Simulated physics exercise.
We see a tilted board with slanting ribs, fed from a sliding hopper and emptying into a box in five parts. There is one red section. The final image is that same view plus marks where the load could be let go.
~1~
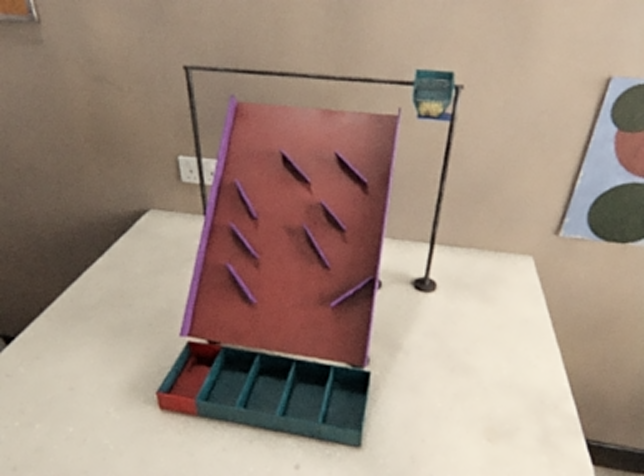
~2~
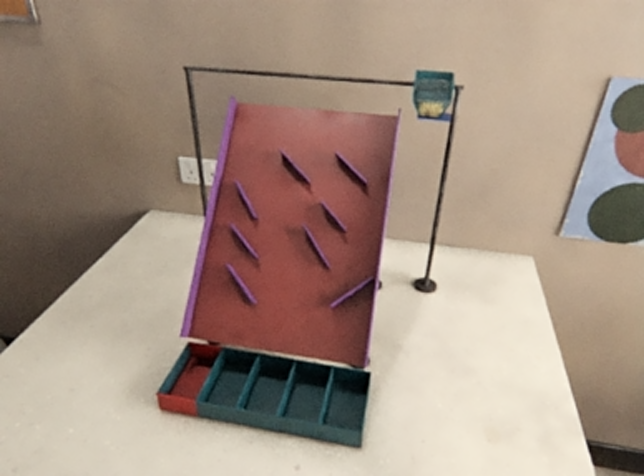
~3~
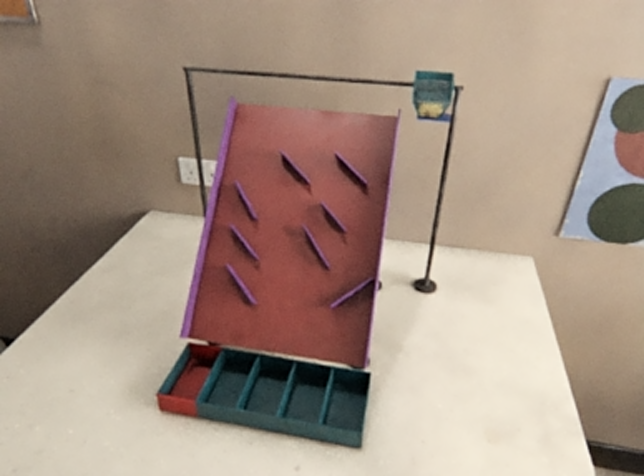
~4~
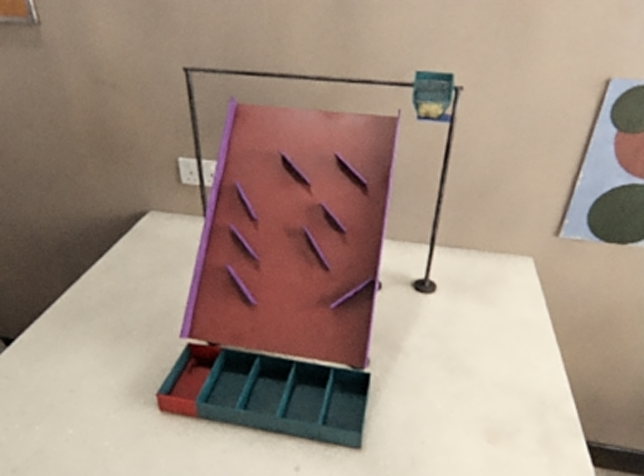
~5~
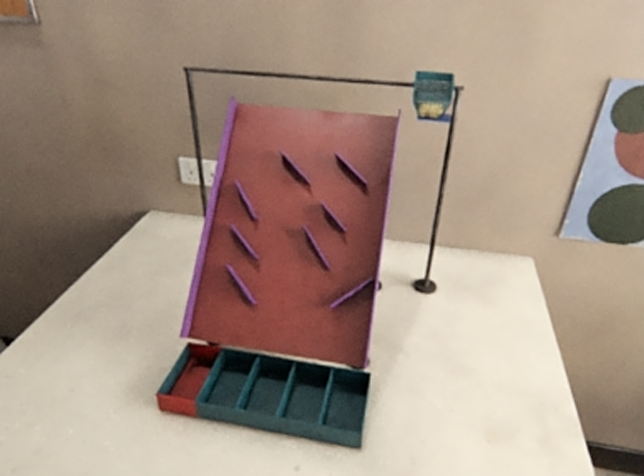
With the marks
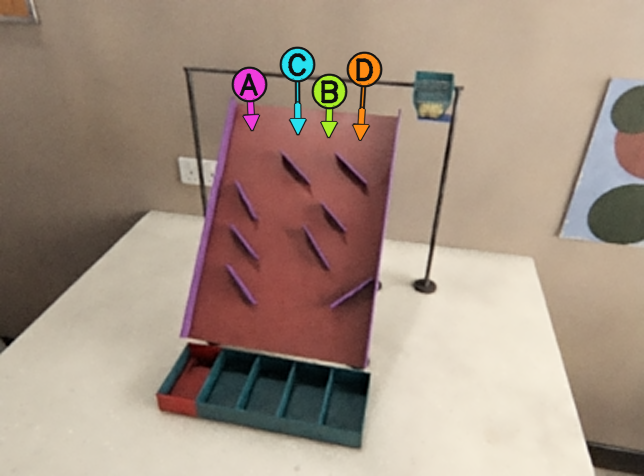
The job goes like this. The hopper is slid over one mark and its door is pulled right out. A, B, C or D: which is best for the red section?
A beats the others.
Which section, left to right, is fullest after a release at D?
The third.
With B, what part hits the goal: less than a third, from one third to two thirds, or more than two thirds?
It is less than a third.
On the marked copy, mark A meets the board at (251, 124); mark B meets the board at (328, 131); mark C meets the board at (297, 128); mark D meets the board at (360, 134).
For mark A, about a quarter in the red section, about a quarter in other sections, about half outside the box.
For mark B, none in the red section, nearly all in other sections, a small part outside the box.
For mark C, none in the red section, most in other sections, a stray few held on the board, a small part outside the box.
For mark D, none in the red section, nearly all in other sections, a small part outside the box.
